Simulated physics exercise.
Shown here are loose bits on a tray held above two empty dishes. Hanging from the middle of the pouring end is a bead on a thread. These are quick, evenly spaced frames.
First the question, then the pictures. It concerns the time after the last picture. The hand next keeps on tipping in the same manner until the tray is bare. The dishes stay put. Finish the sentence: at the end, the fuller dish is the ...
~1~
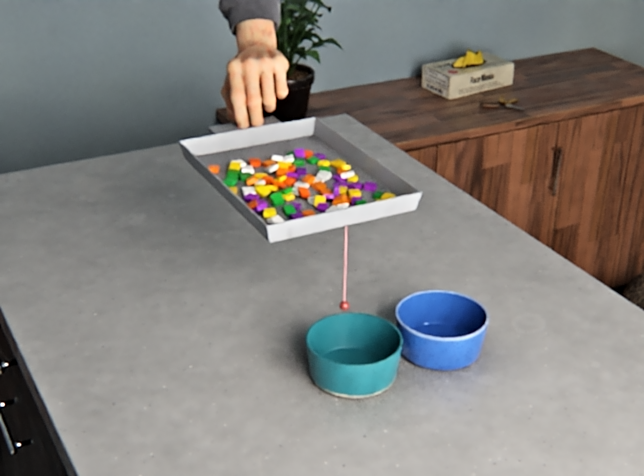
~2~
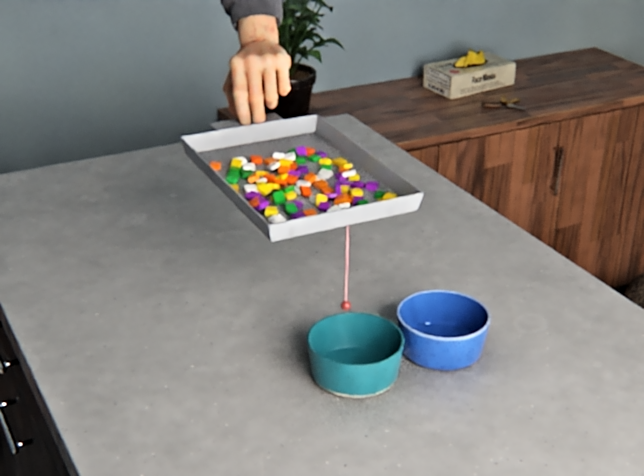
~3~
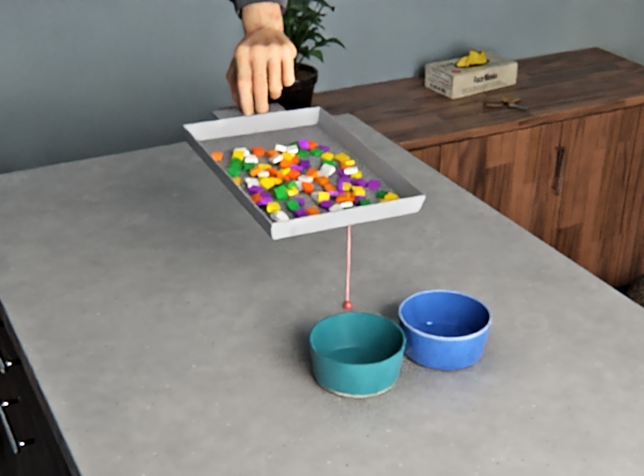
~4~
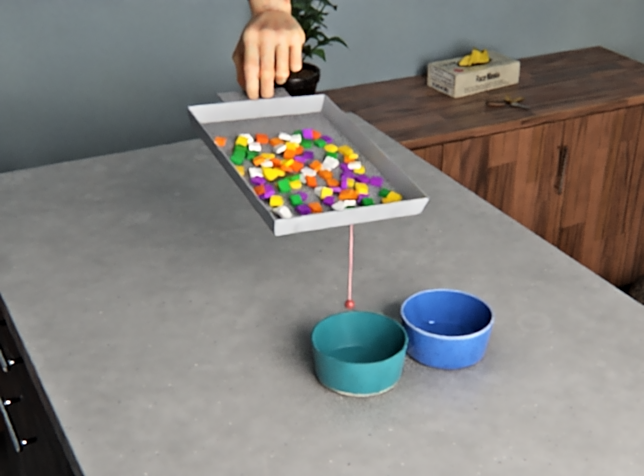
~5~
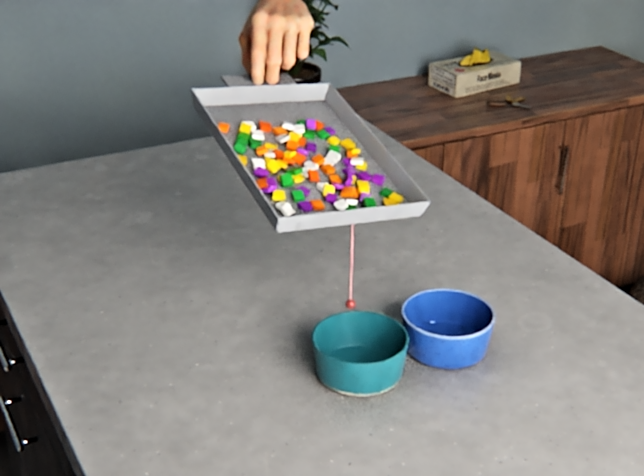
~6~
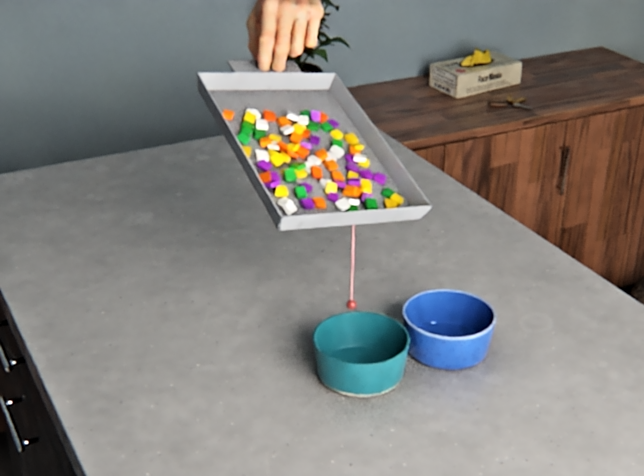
At the end, the fuller dish is the right-hand one.
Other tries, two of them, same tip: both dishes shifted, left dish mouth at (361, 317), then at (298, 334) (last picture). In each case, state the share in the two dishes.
Roughly 60 per cent, then roughly 80 per cent.
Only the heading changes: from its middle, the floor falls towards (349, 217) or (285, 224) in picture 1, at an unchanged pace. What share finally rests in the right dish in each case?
For the first aim it is 30 in a hundred, for the second 0 in a hundred.
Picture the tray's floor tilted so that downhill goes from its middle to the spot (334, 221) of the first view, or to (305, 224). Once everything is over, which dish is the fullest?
The first slope favours the dish to the left, the second the dish to the left.
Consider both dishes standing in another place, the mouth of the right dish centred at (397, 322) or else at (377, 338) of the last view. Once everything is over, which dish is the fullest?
First the right dish, then the right one.
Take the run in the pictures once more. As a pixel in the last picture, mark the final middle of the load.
I'd put the middle somewhere around (423, 344).
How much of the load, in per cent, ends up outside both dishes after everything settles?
Around 20 %.
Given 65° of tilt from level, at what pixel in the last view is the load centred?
In the last view, the load is centred near (375, 183).
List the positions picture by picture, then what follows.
In the first frame, corners of the pouring end at (270, 223) and (416, 191), level; middle of the load at (301, 186), mosaic tiles; left dish at (377, 377); right dish at (467, 350); bead on its thread at (344, 306).
In the second frame, corners of the pouring end at (271, 222) and (418, 192), level; middle of the load at (303, 184).
In the third frame, corners of the pouring end at (274, 221) and (420, 194), tipped barely, lowest at the right corner; middle of the load at (305, 180).
In the fourth frame, corners of the pouring end at (278, 217) and (423, 196), tipped a little, lowest at the right corner; middle of the load at (308, 172).
In the fifth frame, corners of the pouring end at (281, 215) and (425, 200), tipped clearly, lowest at the right corner; middle of the load at (311, 166).
In the sixth frame, corners of the pouring end at (284, 214) and (426, 204), tipped clearly, lowest at the right corner; middle of the load at (314, 161); left dish at (385, 376); right dish at (474, 349).
Soon after the last picture, tray tipped steeply; nearly all on the tray; a stray few in the air.
A little later, tray tipped past a quarter turn; most on the tray; a stray few in the left dish; a small part in the right dish; a stray few outside both; a small part in the air.
Later still, tray tipped past a quarter turn; about a quarter in the left dish; about half in the right dish; about a quarter outside both.
At rest, tray tipped past a quarter turn; about a quarter in the left dish; about half in the right dish; about a quarter outside both.
